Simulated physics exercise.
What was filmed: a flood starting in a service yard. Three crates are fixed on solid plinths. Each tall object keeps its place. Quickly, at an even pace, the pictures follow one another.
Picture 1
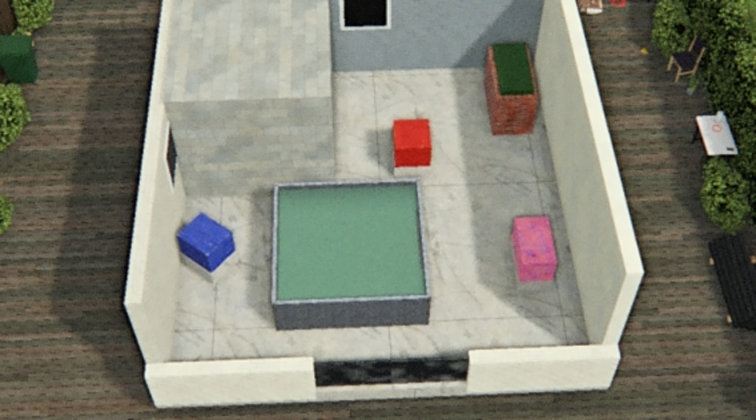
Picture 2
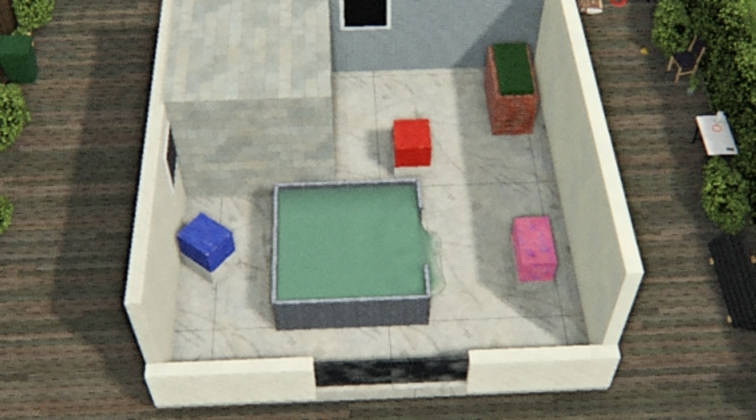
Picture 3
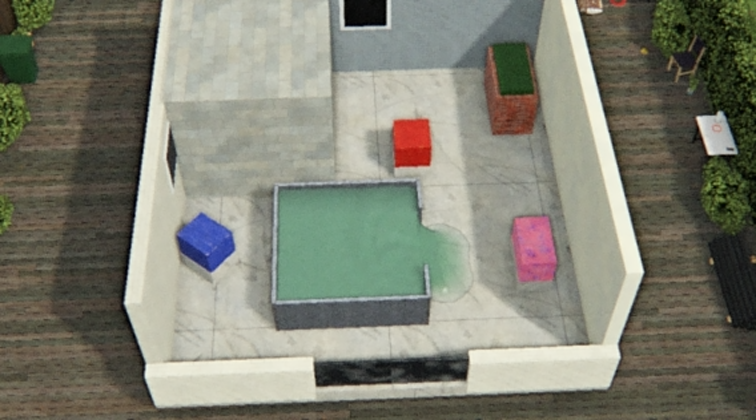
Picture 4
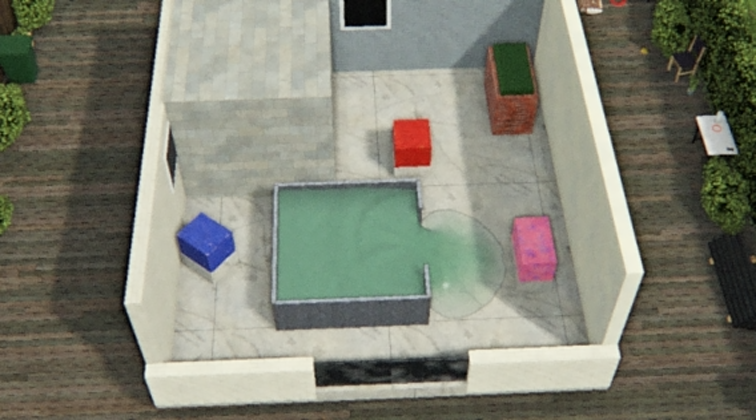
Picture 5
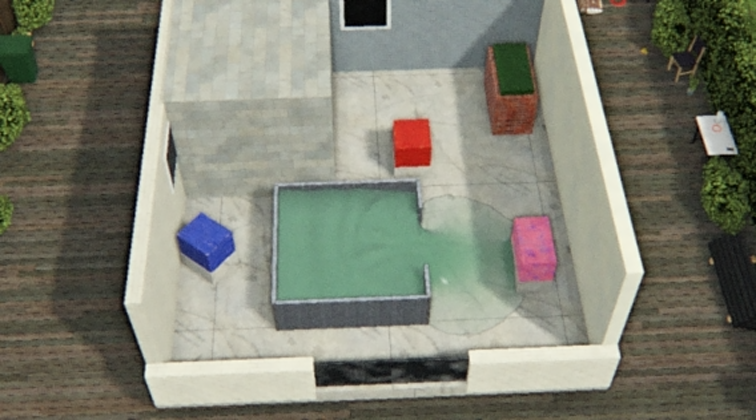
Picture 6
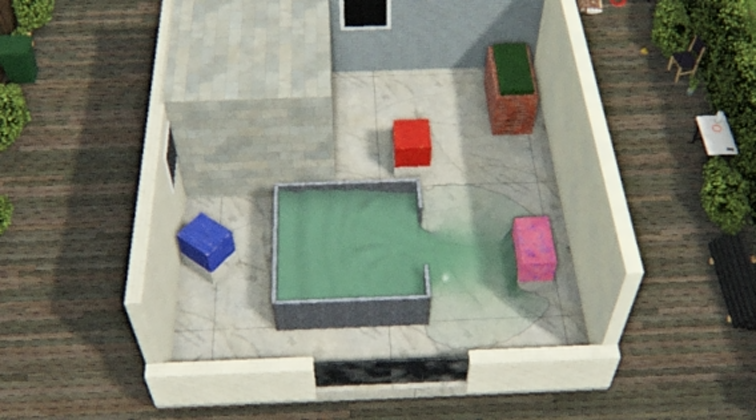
A large tank of green water stands in a pale-walled, marble-floored yard seen from high above by a camera that stays still. A blue block sits to its left, a red one behind it, a pink one to its right, and a brick planter topped with green near the back. The tank's right side opens, and water pours through the gap, spreading rightward in a widening, thinning fan around the pink block.
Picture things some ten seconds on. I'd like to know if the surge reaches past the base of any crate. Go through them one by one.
The pink crate is left wet. The red crate is left dry. The blue crate is left dry.
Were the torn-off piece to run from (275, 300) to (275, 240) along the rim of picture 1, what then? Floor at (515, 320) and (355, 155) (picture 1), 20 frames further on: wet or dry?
Going through them in turn, the first is drenched and the second is untouched by it.
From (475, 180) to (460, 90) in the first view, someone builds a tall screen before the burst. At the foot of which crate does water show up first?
That would be the pink one.
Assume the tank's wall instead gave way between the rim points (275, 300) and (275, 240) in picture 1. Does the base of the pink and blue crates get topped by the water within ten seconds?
In my view the pink crate is never reached, and the blue crate gets reached.
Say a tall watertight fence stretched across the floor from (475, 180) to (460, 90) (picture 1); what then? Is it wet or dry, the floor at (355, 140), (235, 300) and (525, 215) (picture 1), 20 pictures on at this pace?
First unwetted, then unwetted, then inundated.
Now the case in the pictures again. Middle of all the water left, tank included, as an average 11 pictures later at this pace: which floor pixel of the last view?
My guess is about (413, 260).
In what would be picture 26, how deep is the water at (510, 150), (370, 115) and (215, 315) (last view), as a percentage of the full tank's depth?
Around 35, 2 and 0 %.
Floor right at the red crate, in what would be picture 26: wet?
Red crate wet.
A moment on, water covers 30 % of the floor; the pink crate water round its plinth, the red crate water round its plinth, the blue crate not reached.
Next, water covers 35 % of the floor; the pink crate water round its plinth, the red crate water round its plinth, the blue crate not reached.
Then, water covers 65 % of the floor; the pink crate water round its plinth, the red crate water round its plinth, the blue crate not reached.
Later, water covers 85 % of the floor; the pink crate water round its plinth, the red crate water round its plinth, the blue crate water round its plinth.
In the end, water covers 100 % of the floor; the pink crate was topped, the red crate stayed above the water, the blue crate stayed above the water.
